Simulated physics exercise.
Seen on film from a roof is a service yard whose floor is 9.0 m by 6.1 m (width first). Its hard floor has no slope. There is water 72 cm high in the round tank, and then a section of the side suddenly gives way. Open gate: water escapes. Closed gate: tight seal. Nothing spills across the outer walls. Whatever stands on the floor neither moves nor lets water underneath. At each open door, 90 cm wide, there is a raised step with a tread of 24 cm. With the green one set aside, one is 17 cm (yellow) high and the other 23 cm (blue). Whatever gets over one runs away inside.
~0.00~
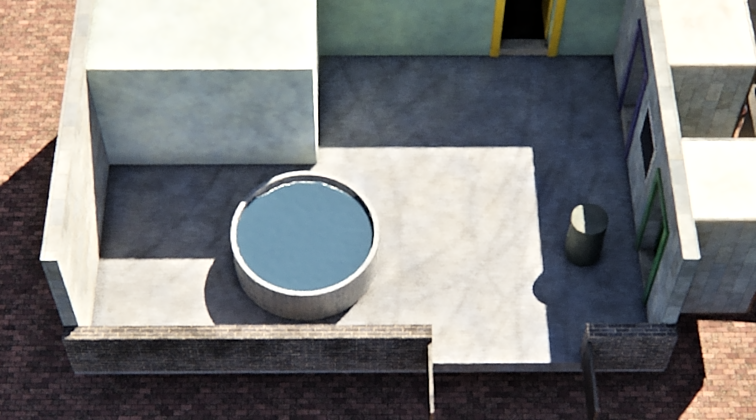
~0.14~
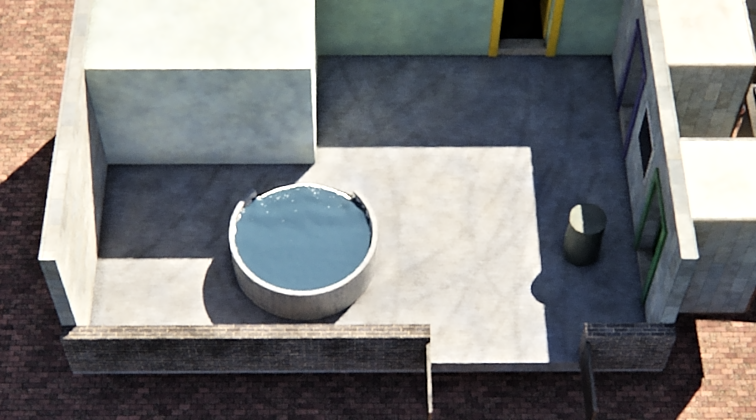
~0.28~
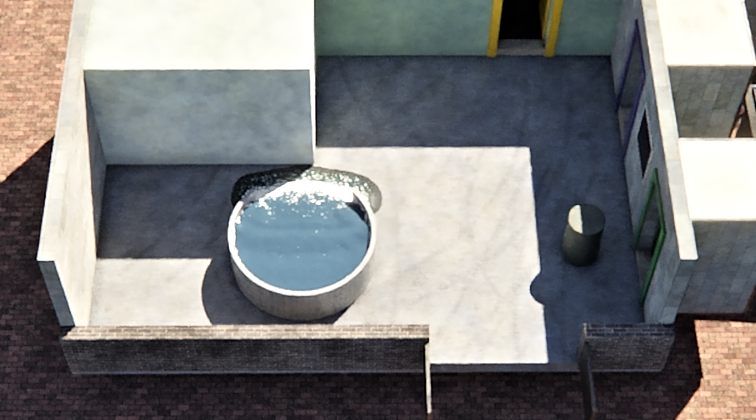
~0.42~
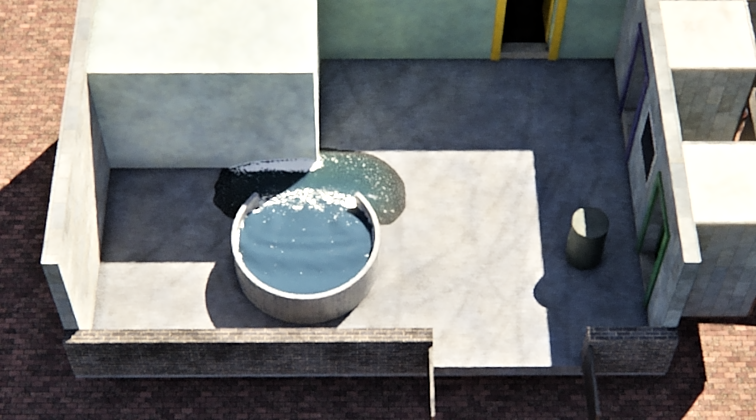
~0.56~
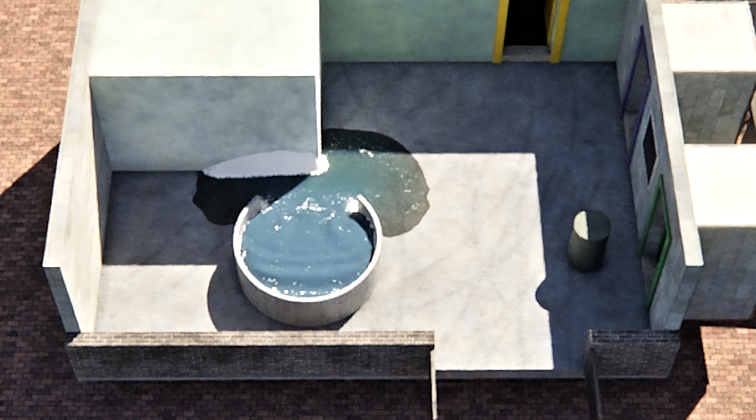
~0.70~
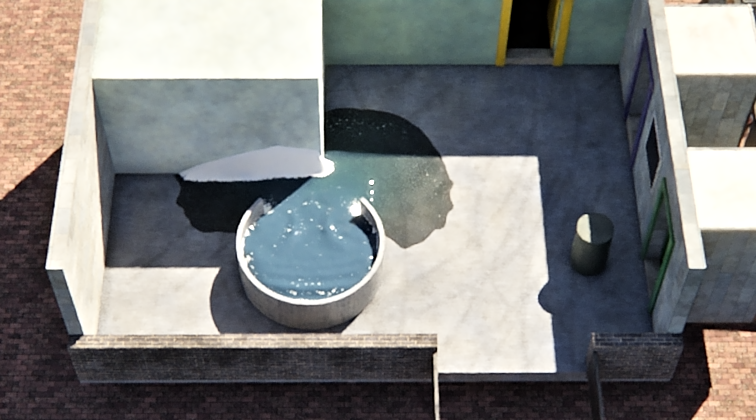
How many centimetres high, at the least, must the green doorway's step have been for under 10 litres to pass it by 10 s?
About 6 cm.
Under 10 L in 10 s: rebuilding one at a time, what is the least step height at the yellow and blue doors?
You'd want some 11.0 cm at yellow and some 13.0 cm at blue.
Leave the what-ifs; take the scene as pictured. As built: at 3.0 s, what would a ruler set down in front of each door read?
In cm: Yellow 14, blue 0, green 0.
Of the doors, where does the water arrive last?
Final door: Green.
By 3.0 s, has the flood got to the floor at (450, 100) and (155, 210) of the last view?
I'd call the first touched by the flood and the second touched by the flood.
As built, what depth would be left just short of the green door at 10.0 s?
About 11.0 cm.
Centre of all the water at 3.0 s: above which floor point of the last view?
Centre estimate: (321, 196) px, approximately.
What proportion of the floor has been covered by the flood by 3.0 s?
Roughly 50 percent of the floor.
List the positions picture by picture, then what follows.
The first picture shows still water, 72 cm deep, in the round tank at (305, 234); the green door at (652, 241) is dry.
In the second picture, water pours out on the far side and has run 0.3 m, to a hidden place; about 8 cm deep outside, 72 cm at the back.
In the third picture, the front is at (249, 178), 0.8 m from the gap on the far side; 1.5 m2 of floor is wet, 72 cm left at the back.
In the fourth picture, the front is at (371, 158), 1.2 m from the gap on the far side; 3.0 m2 of floor is wet, 72 cm left at the back.
In the fifth picture, the front is at (376, 136), 1.8 m from the gap on the far side; 4.6 m2 of floor is wet, 67 cm left at the back.
In the sixth picture, the front is at (399, 120), 2.3 m from the gap on the far side; 6.2 m2 of floor is wet, 61 cm left at the back; 3.7 m in a straight line remain to the green door at (658, 251).
After 1.4 s water covers 30 % of the floor, deepest (50 cm) near (303, 184); it has not reached the green door.
After 3.0 s water covers 50 % of the floor, deepest (32 cm) near (94, 360); it has not reached the green door.
After 10.0 s water covers 100 % of the floor, deepest (12 cm) near (628, 290); 11 cm at the green door, 2 litres in over its 9 cm step.
At the green door as built, the water arrived by 4.4 s and peaked near 11 cm at 9.8 s.
With a step of 5.5 cm, 14 litres would have come in within the 10 s; with 7 cm, 6 litres. So under 10 litres takes about 6 cm.
